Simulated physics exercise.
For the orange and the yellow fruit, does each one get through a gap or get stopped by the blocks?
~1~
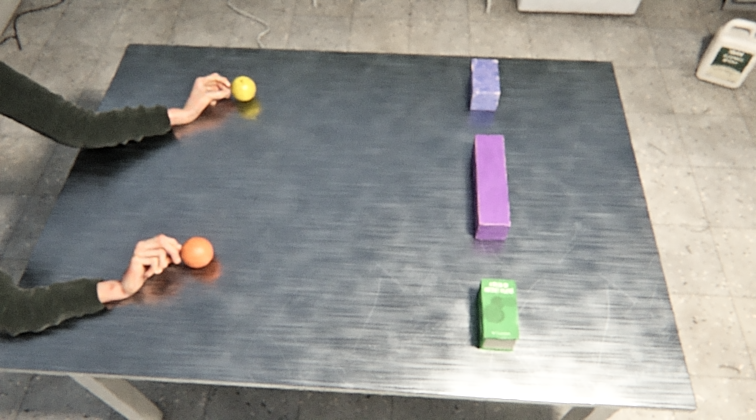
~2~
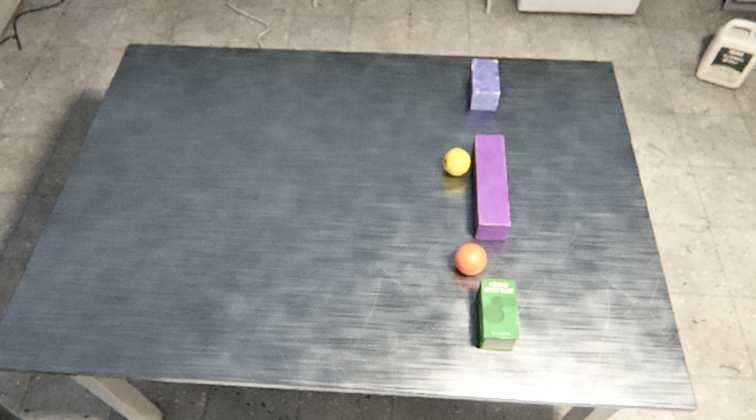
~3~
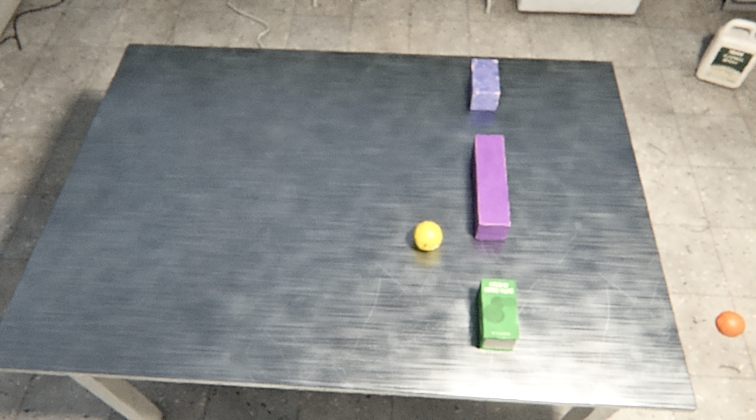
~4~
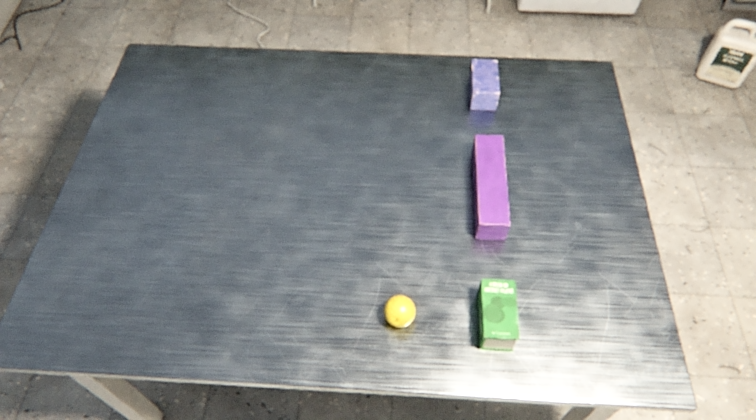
The orange gets through the gap between the purple and green blocks. The yellow fruit is stopped by the purple block and bounces back.
